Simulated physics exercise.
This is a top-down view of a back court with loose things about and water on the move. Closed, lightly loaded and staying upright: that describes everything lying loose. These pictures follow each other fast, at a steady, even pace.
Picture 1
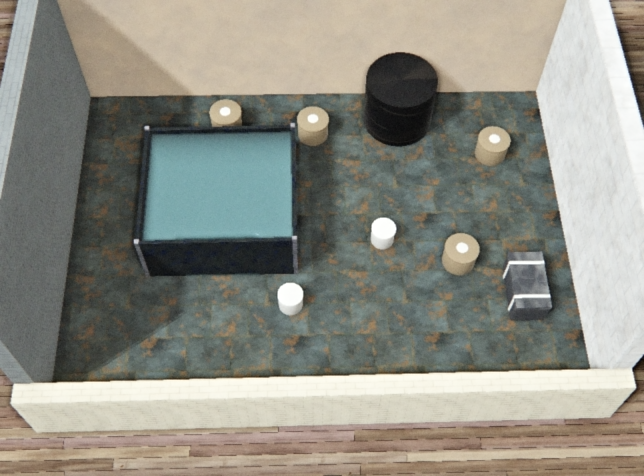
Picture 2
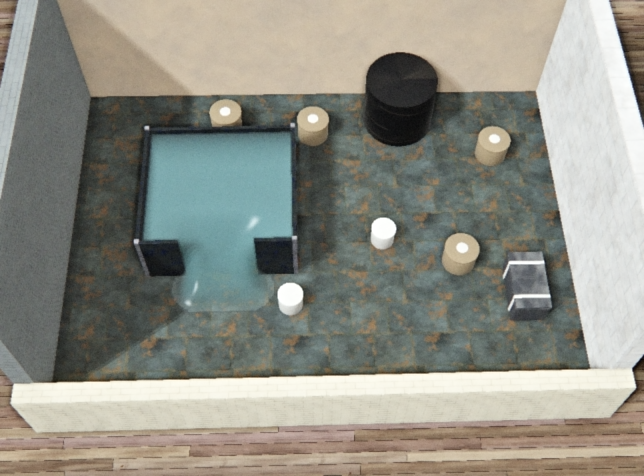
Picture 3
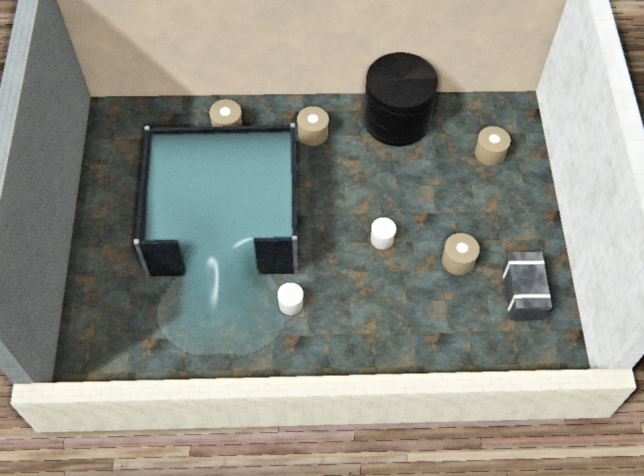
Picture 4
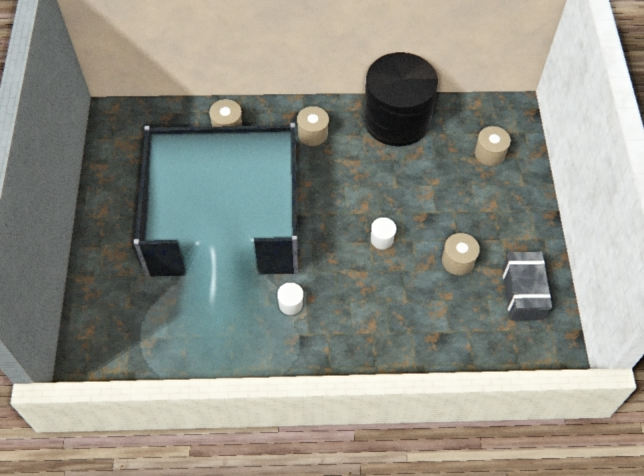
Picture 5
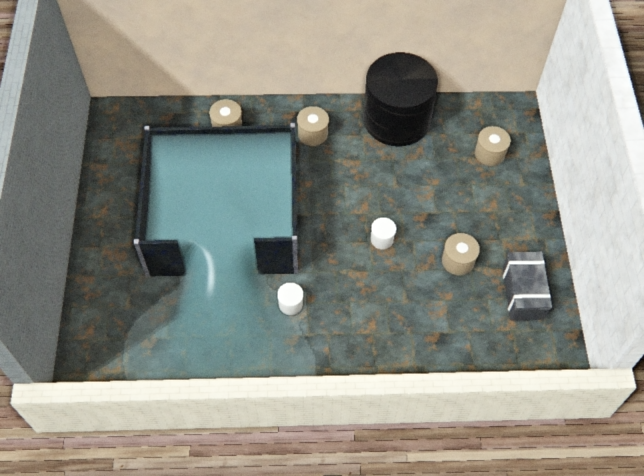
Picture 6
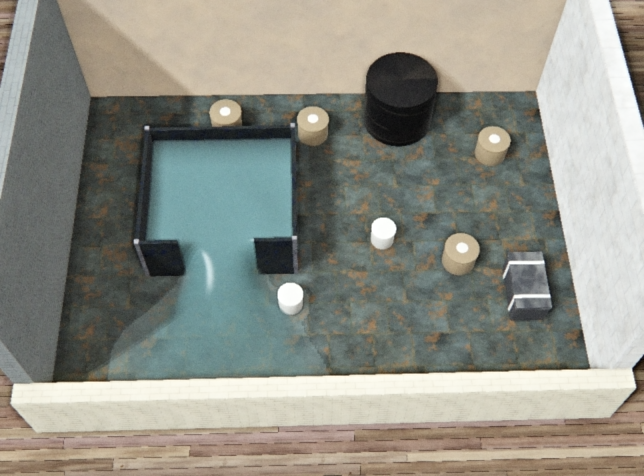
The clip opens on a walled court with a dark-sided tank of teal water at left, among white pails, tan tubs and a large black drum. A gap appears in the tank's front side and water pours out, fanning across the floor to the low front wall and spreading sideways, while the loose things stay put.
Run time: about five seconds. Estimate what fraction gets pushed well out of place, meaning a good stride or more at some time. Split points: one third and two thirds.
The things swept well aside make up a smaller part than a third.
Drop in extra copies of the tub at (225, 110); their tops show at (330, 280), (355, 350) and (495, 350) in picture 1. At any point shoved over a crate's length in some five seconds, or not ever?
Results - 1: Doesn't go far; 2: Ends up far away; 3: Ends up far away.
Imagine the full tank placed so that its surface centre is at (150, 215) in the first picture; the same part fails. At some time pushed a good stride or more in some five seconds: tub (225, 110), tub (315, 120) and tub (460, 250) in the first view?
Item one not displaced far, item two not displaced far, item three travelled far enough.
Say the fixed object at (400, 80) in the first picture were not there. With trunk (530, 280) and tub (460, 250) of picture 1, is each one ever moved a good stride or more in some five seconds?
Well, the first one covered the distance while the other one stuck around.
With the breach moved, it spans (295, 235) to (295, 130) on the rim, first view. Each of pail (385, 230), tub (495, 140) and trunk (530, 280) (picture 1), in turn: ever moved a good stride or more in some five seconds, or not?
Travels that far, travels that far, travels that far.
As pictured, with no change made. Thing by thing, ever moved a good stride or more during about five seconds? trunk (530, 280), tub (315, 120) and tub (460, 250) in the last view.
Entry one gets that far, entry two never gets that far, entry three never gets that far.
A moment on, 0 of 7 are well off their spots; 0 afloat.
Next, 0 of 7 are well off their spots; 0 afloat.
Later, 1 of 7 are well off their spots; 1 afloat.
In the end, 1 of 7 are well off their spots, and 1 have been at some point; 0 afloat.
